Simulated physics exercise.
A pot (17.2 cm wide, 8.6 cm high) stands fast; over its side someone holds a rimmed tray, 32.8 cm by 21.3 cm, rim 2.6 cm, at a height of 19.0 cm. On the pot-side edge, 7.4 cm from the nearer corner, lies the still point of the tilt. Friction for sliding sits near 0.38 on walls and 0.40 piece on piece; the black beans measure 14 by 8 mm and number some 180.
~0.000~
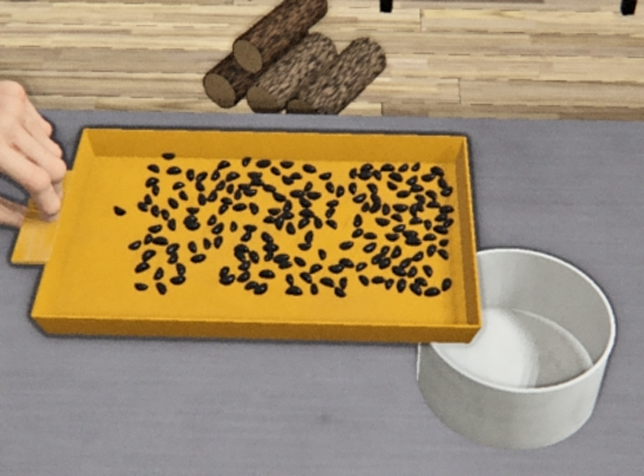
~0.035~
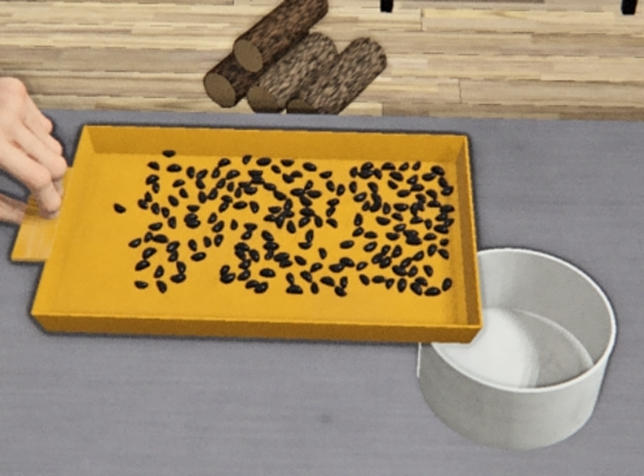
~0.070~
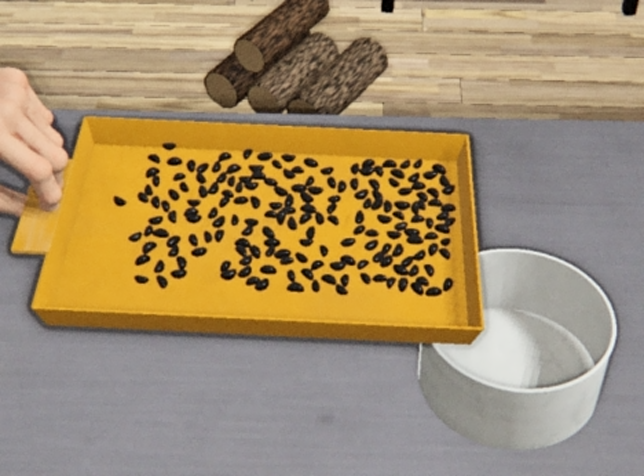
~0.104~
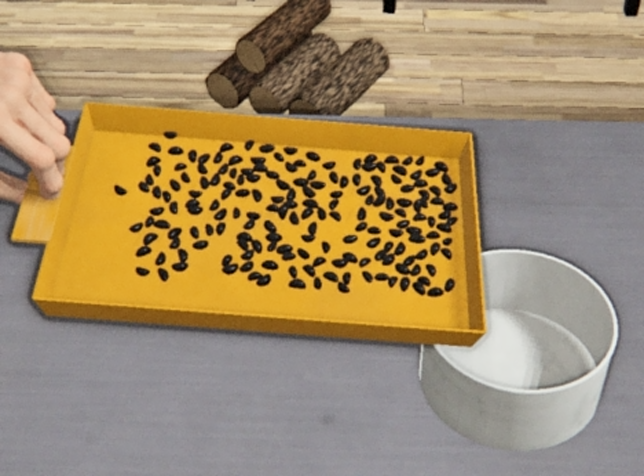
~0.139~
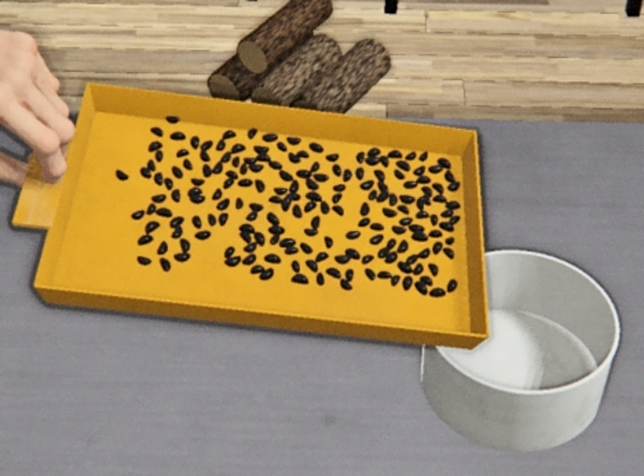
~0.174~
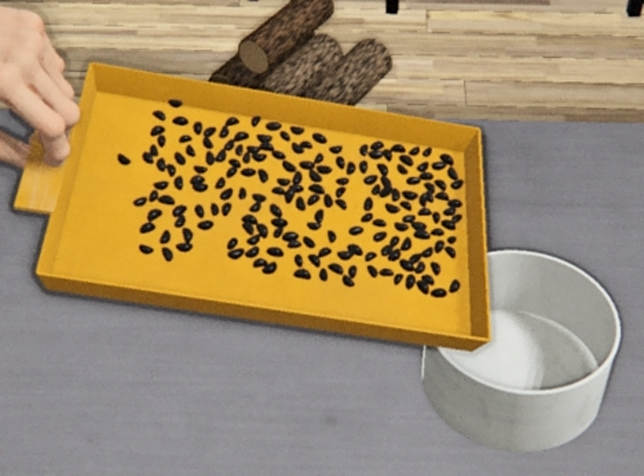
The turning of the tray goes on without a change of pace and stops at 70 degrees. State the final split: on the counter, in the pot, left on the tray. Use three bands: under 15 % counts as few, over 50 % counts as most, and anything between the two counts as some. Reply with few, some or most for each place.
Counter: Most, pot: Few, tray: Some.
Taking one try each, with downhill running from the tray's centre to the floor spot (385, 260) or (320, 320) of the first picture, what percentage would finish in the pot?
I'd put it at about 30 per cent for the first tilt and about 0 per cent for the second.
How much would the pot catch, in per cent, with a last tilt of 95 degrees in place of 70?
0 percent.
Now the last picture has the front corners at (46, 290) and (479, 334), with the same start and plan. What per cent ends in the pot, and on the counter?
You'd end with pot at 0 and counter at 70.
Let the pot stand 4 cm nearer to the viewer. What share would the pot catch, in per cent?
In that setup it would come to near 15 per cent.
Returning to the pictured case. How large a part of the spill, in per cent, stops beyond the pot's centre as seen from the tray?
Some 60 per cent.
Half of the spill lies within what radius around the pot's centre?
Roughly 20 cm from the centre.
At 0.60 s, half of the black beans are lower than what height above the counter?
Roughly 22 centimetres.
After 0.43 s, tilt 41 degrees; the tray holds 100 %, the pot 0 %.
Then, at 0.60 s, tilt 60 degrees; the tray holds 100 %, the pot 0 %.
After 0.90 s, tilt 70 degrees; the tray holds 50 %, the pot 0 %.
In the end, at 2.9 s, counter 65 %, pot 5 %, tray 30 %.
